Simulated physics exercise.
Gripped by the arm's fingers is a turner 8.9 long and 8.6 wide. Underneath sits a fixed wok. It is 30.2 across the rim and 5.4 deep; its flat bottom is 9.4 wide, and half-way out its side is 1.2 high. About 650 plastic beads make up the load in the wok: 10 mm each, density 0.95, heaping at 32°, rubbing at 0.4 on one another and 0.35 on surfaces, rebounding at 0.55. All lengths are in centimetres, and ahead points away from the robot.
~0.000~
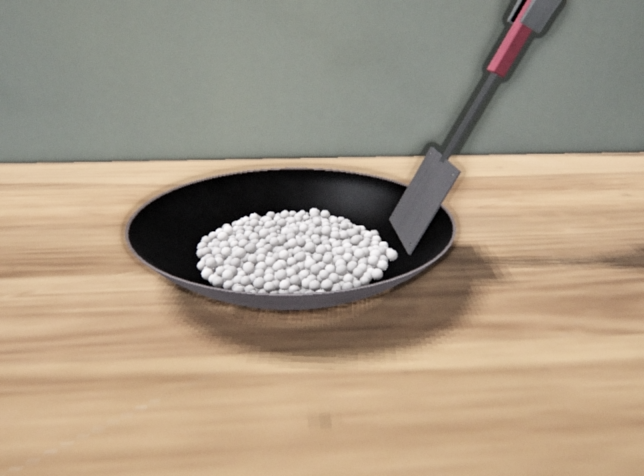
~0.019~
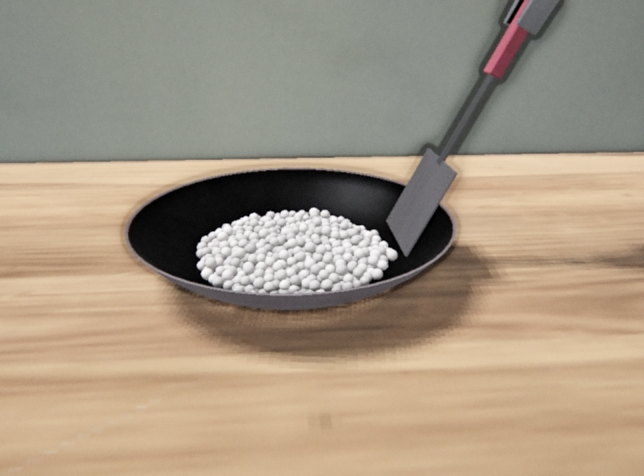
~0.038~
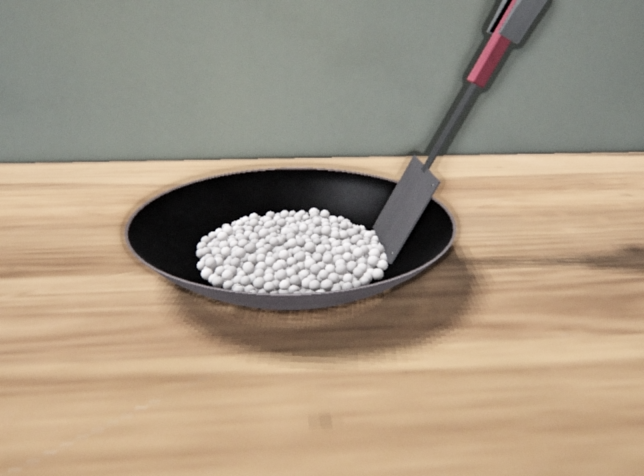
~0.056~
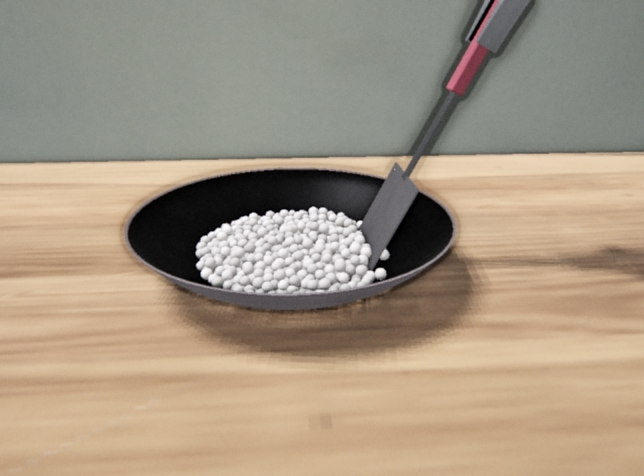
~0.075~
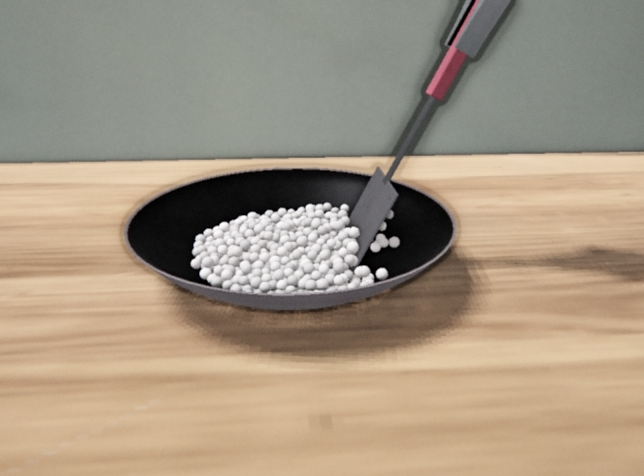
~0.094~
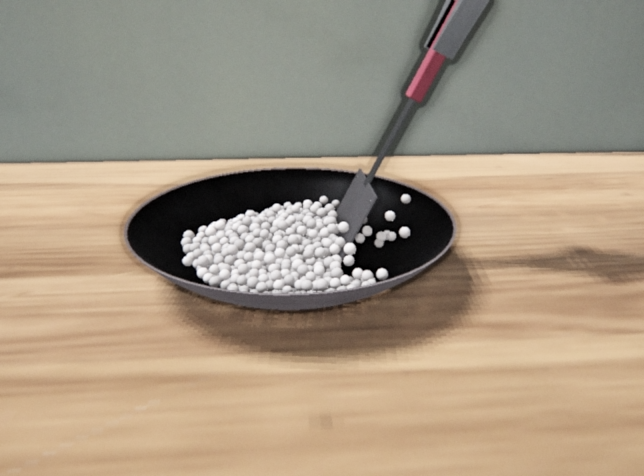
The clip opens on a dark wok holding a mound of white beads on a wooden surface, with a gray turner angled in at its right side. The turner slides left into the beads, pushing the mound's edge slightly leftward while a few beads scatter behind it on the right.
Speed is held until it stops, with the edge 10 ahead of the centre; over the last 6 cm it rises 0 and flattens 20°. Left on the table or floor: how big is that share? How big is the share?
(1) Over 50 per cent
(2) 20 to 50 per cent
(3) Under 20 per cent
20 to 50 per cent (2).
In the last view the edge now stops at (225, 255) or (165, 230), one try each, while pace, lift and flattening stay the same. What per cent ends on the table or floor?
Respectively about 5 and 40 percent end on the table or floor.
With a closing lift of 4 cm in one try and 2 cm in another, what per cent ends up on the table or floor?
I'd put it near 25 in a hundred, then near 30 in a hundred.
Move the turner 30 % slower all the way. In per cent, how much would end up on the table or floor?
Near 15 %.
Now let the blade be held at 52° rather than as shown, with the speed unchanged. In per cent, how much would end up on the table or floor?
It would then be close to 20 %.
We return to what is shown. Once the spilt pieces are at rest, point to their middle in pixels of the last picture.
Around (42, 263).
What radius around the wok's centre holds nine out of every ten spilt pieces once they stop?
About 40 cm from the centre.
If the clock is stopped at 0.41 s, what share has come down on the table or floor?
It is near 20 percent.
By 0.14 s, sloping 64°, highest piece 8 above the table; 646 in the wok, 1 on the blade or in flight.
By 0.19 s, sloping 58°, highest piece 9 above the table; 646 in the wok, 1 on the blade or in flight.
By 0.41 s, sloping 44°, highest piece 7 above the table; 487 in the wok, 145 on the table or floor, 15 on the blade or in flight.
By 1.46 s, sloping 44°, highest piece 6 above the table; 481 in the wok, 166 on the table or floor.
Final count, 481 in the wok, 166 on the table or floor. That is 26 % on the table or floor.
